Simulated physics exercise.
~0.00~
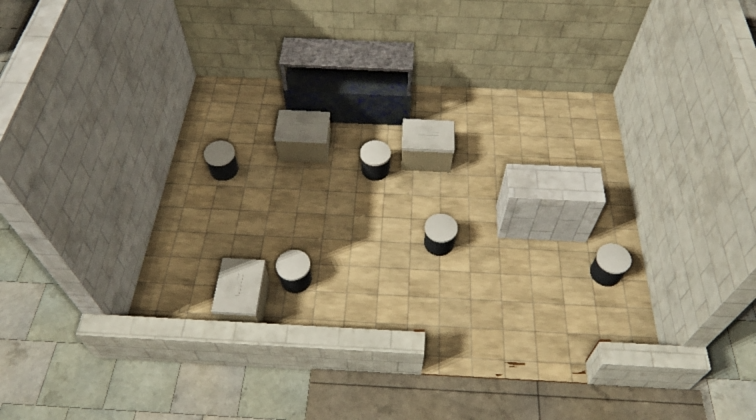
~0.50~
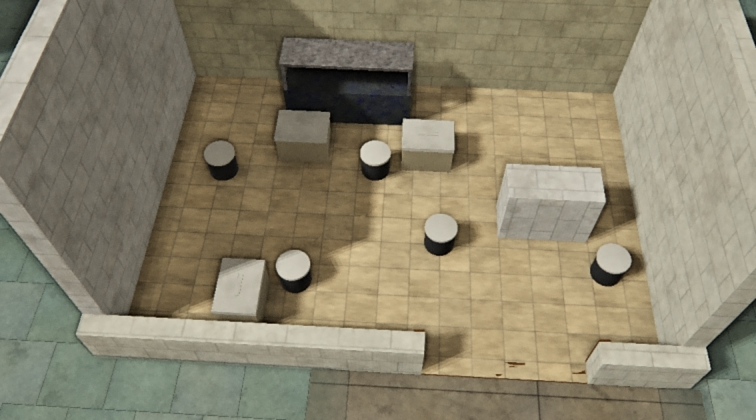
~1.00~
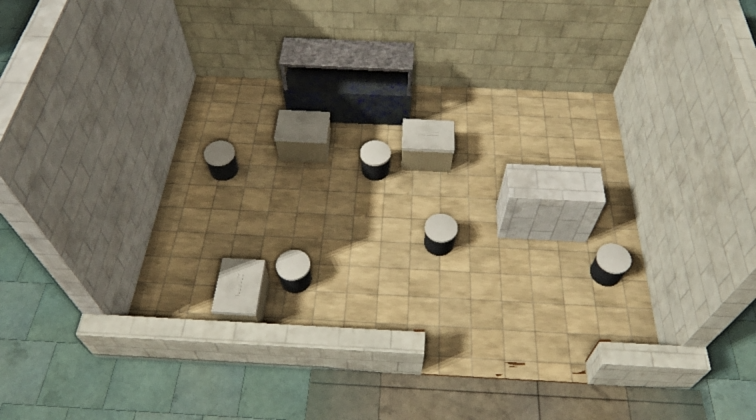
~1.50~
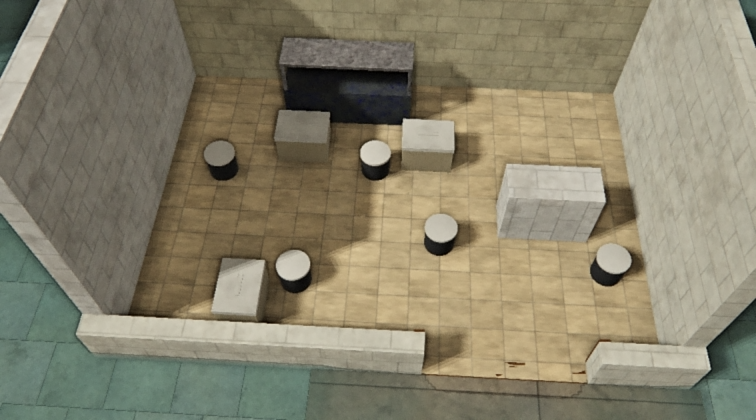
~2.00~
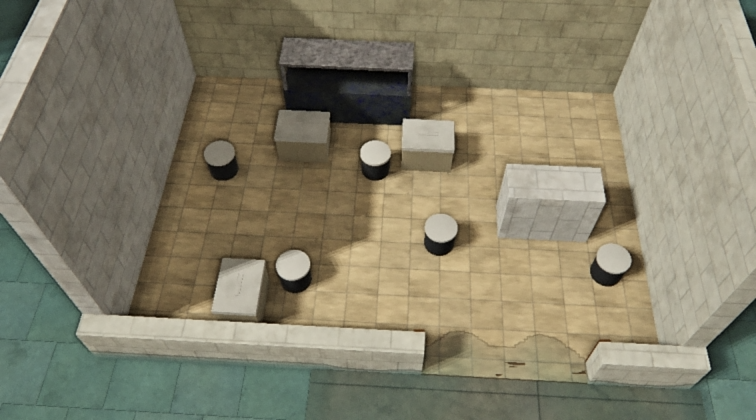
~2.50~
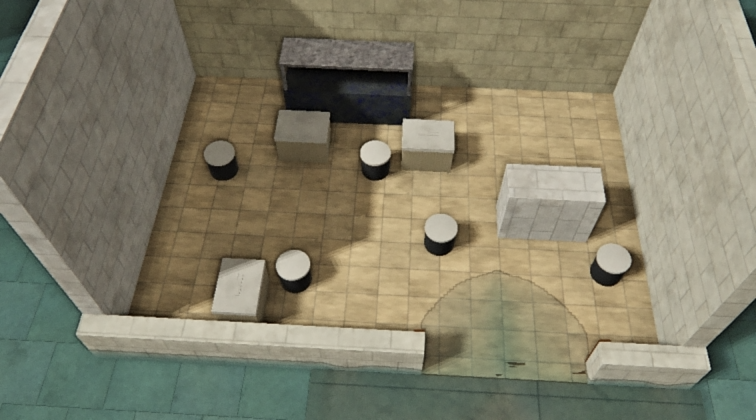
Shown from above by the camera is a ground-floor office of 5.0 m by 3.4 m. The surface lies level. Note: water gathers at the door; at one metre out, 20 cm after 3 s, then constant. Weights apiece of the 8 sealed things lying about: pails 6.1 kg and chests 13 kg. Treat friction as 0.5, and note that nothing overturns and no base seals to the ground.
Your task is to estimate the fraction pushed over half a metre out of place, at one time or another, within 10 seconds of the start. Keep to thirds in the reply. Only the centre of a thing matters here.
My answer: Two thirds or more.
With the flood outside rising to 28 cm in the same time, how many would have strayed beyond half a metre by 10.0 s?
Count: 7.
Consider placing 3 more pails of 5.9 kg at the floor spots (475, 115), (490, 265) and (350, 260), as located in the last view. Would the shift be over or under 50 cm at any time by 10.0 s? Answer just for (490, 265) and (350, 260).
Well, the first one tops the mark, and the second stays inside the mark.
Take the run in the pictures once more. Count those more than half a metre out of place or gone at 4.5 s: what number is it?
By my tally, 1.
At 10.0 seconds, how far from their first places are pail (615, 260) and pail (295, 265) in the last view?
They sit 50 cm and 0 cm away, in the order given.
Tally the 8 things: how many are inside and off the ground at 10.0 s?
Answer: 4.
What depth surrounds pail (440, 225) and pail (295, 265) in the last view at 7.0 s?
I'd put it at 7 cm and 1 cm respectively.
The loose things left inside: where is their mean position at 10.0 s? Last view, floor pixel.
I'd say about (304, 216) in the last view.
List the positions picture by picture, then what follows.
A pail at (614, 258), on the bottom; a chest at (428, 134), on the bottom; water covers 0.0 m2; 0 of 8 have shifted, in the first frame.
A pail at (614, 258) rests on the ground; a chest at (428, 134), on the bottom; water covers 0.0 m2; 0 of 8 have shifted, in the second frame.
A pail at (614, 258) rests on the ground; a chest at (428, 134) rests on the ground; water covers 0.0 m2; 0 of 8 have shifted, in the third frame.
A pail at (614, 258), on the bottom; a chest at (428, 134), on the bottom; water covers 0.0 m2; 0 of 8 have shifted, in the fourth frame.
A pail at (614, 258), on the bottom; a chest at (428, 134) rests on the ground; water covers 0.2 m2; 0 of 8 have shifted, in the fifth frame.
A pail at (614, 258), on the bottom; a chest at (428, 134) rests on the ground; water covers 1.0 m2; 0 of 8 have shifted, in the sixth frame.
After 3.5 s 0 of 8 are over 50 cm from their spots; 0 afloat.
After 4.5 s 1 of 8 are over 50 cm from their spots; 1 afloat.
After 7.0 s 4 of 8 are over 50 cm from their spots; 4 afloat.
After 10.0 s 5 of 8 are over 50 cm from their spots, and 6 have been at some point; 4 afloat.
